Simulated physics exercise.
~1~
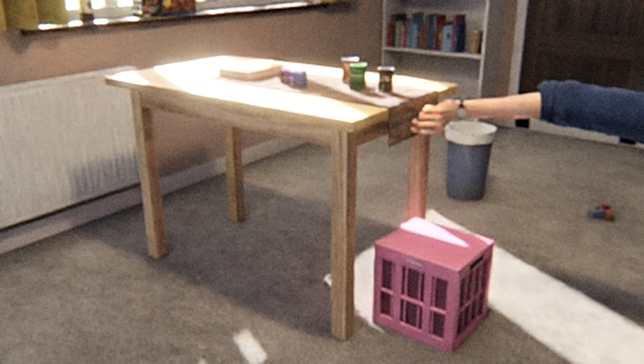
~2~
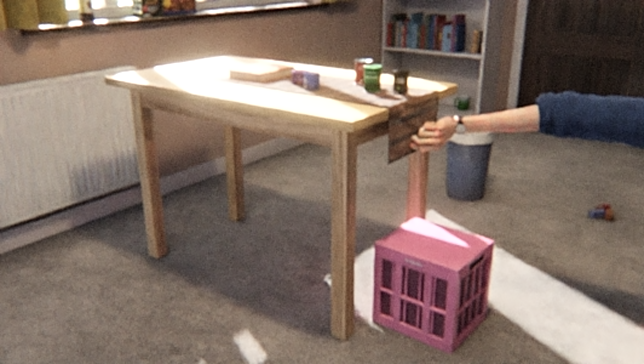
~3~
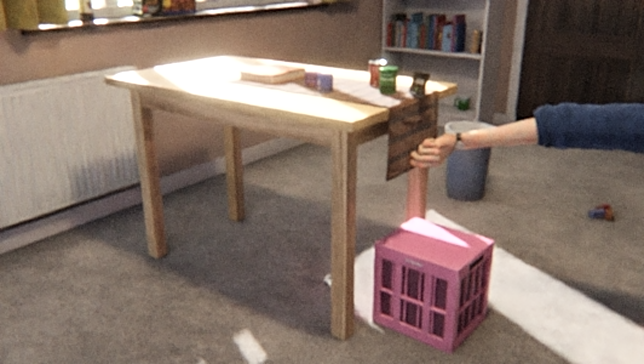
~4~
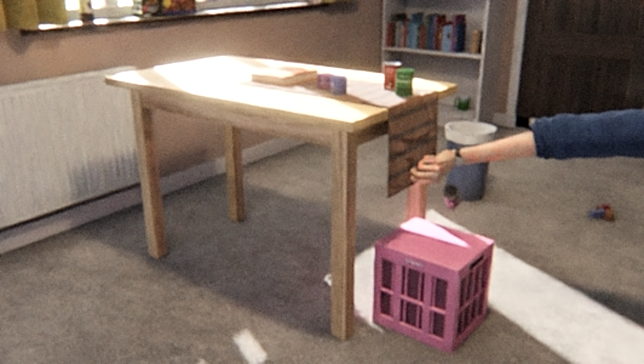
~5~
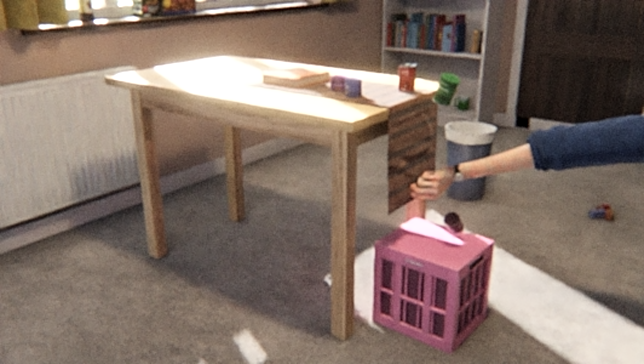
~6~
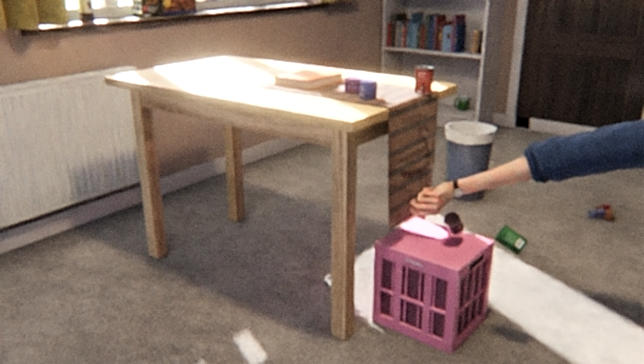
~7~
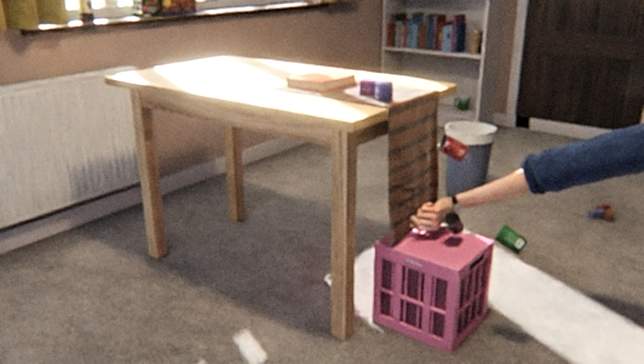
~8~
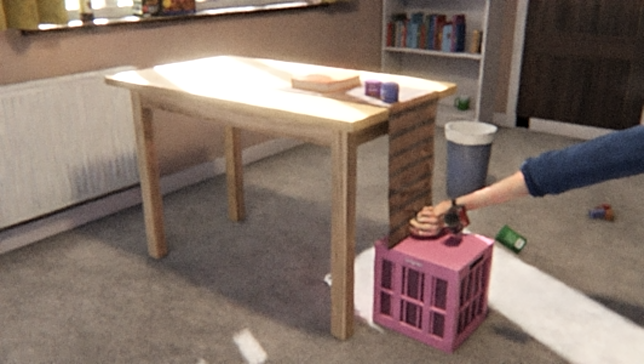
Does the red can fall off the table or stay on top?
The red can falls off the table, the last of three cans to come down as the cloth is pulled to the pink crate.
